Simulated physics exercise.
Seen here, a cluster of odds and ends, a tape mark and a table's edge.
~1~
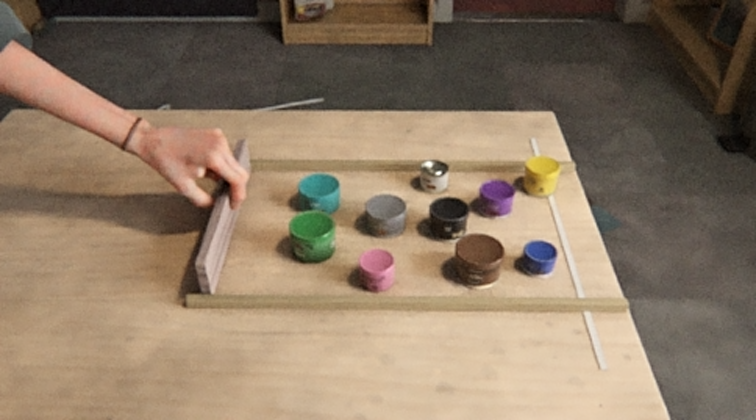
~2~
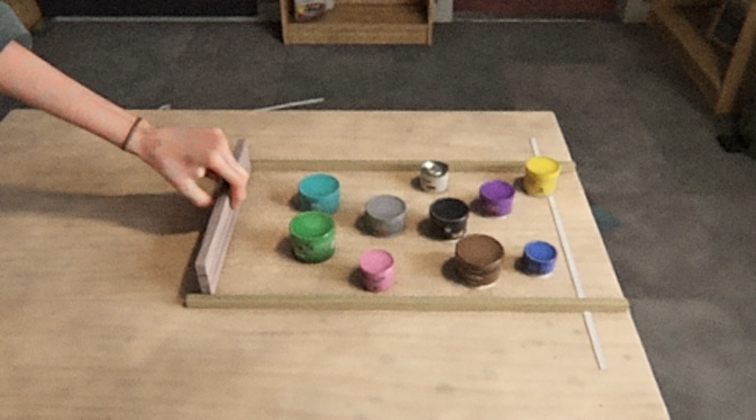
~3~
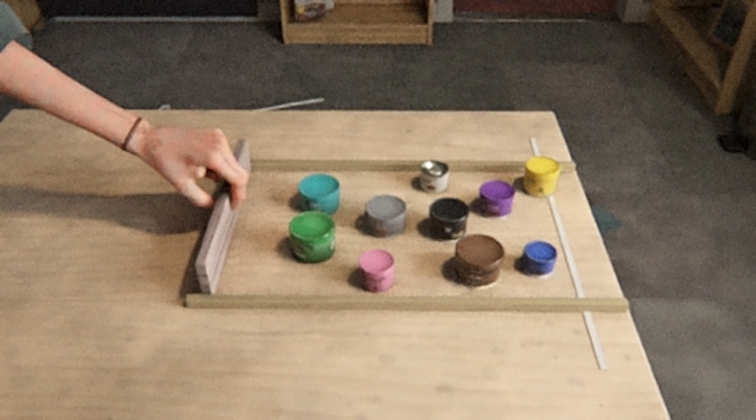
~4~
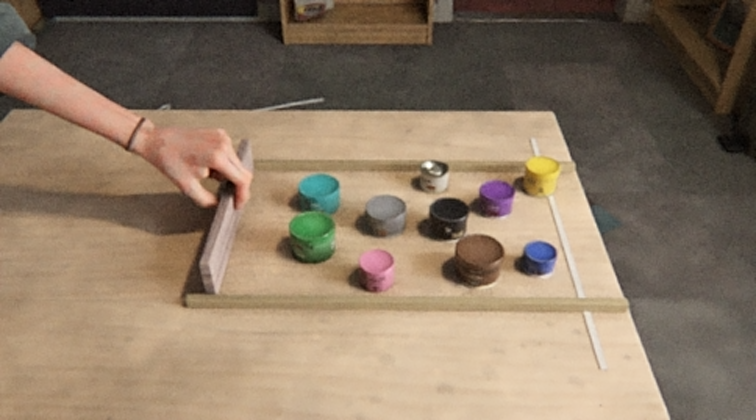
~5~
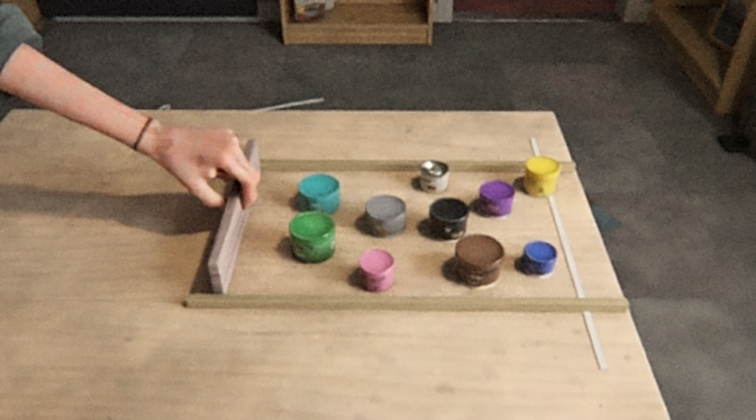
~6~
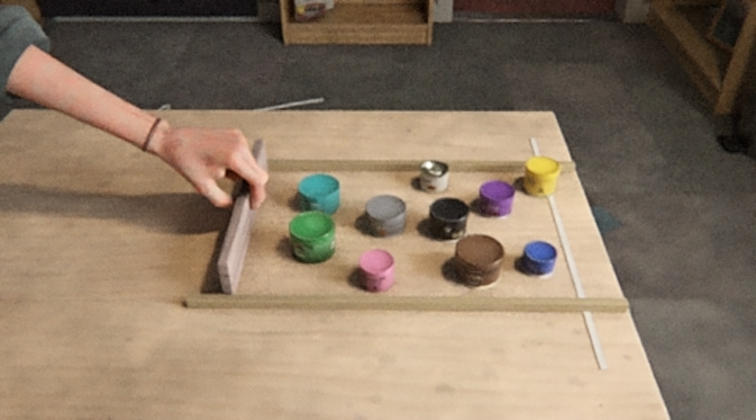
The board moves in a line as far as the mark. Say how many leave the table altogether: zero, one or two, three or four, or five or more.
The number that fall off is five or more.
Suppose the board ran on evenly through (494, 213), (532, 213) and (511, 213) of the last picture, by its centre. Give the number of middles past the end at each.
Place by place, 0, 1 and 0.
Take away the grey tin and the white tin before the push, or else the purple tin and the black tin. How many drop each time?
First 3, then 3.
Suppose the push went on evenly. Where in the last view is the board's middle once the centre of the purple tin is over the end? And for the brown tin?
Its middle is around (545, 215) and around (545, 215).
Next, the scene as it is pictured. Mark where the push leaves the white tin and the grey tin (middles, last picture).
About (560, 172), and the other about (582, 217).
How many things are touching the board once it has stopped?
It touches 5.
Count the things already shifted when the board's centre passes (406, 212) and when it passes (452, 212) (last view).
By then 6, and 9.
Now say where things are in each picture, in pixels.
The first frame shows yellow tin (541, 177); blue pot (539, 259); purple tin (496, 200); board (227, 211); tape (561, 230).
The second frame shows blue pot (539, 259); brown tin (478, 261).
The third frame shows purple tin (496, 200); turquoise tub (320, 195).
The fourth frame shows yellow tin (541, 177); pink tub (377, 271).
The fifth frame shows blue pot (539, 259); grey tin (386, 216).
The sixth frame shows yellow tin (541, 177); blue pot (539, 259); purple tin (496, 200); board (246, 211); tape (561, 230).
Early on, none off yet; yellow tin at rest near (541, 177); blue pot at rest near (539, 259); purple tin at rest near (496, 200).
Finally, the number that fall off is five or more; lost, black tin, brown tin, purple tin, blue pot and yellow tin.
